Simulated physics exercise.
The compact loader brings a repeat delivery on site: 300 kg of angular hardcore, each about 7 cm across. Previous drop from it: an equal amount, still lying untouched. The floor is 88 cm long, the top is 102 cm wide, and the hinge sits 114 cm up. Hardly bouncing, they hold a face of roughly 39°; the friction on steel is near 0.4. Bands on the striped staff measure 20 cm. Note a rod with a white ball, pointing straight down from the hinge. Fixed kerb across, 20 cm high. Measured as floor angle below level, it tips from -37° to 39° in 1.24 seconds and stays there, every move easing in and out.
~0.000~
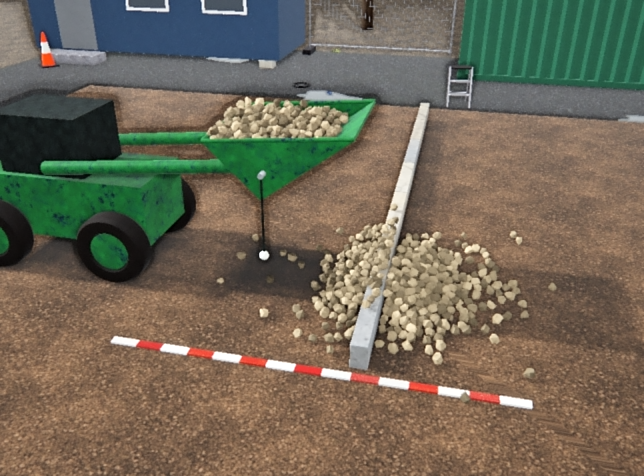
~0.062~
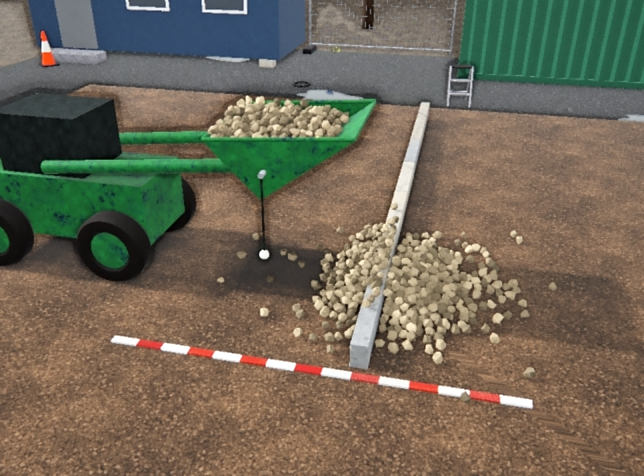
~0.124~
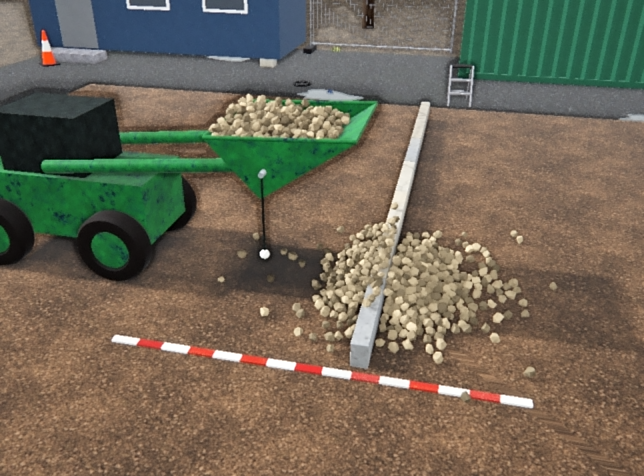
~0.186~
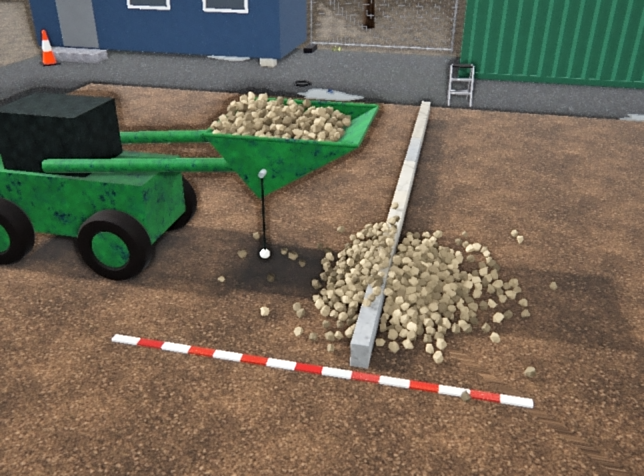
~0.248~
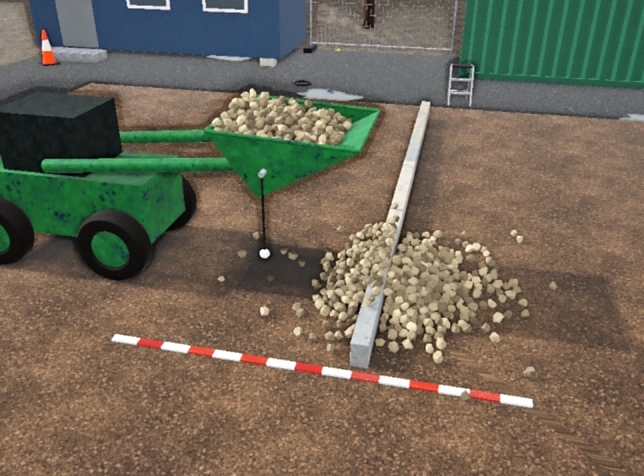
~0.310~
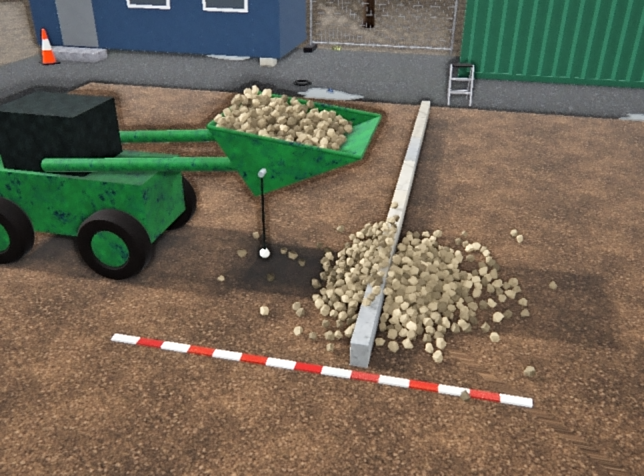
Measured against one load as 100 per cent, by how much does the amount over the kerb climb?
The amount climbs by some 27 per cent of a load.
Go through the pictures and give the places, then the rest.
In the first frame, the bucket is at -37°, its lip at (354, 140); the top of the load is at (285, 110). The earlier load is highest near (382, 249), 27 cm above ground level, 38 % on this side of the kerb, 62 % over the kerb.
In the second frame, the bucket is at -36°, its lip at (355, 140); the top of the load is at (285, 109); the stones move at 0.1 m/s on average.
In the third frame, the bucket is at -35°, its lip at (356, 142); the top of the load is at (269, 108); the stones move at 0.1 m/s on average.
In the fourth frame, lip at (358, 146), floor tilted -32°, highest stones at (257, 105); the stones move at 0.2 m/s on average.
In the fifth frame, lip at (360, 152), floor tilted -29°, highest stones at (252, 103); the stones move at 0.3 m/s on average.
In the sixth frame, lip at (361, 158), floor tilted -25°, highest stones at (248, 97); the stones move at 0.3 m/s on average.
After 0.9 s the floor is at 27°; in per cent of one load, 100 in the bucket, 38 on this side of the kerb, 62 over the kerb; the foremost stones are at (524, 285).
After 1.3 s the floor is at 39°; in per cent of one load, 69 in the bucket, 69 on this side of the kerb, 62 over the kerb; the foremost stones are at (524, 285).
After 1.7 s the floor is at 39°; in per cent of one load, 17 in the bucket, 107 on this side of the kerb, 76 over the kerb; the foremost stones are at (524, 285).
After 4.2 s the floor is at 39°; in per cent of one load, 0 in the bucket, 111 on this side of the kerb, 89 over the kerb; the foremost stones are at (524, 283). Net gain over the kerb, 27.
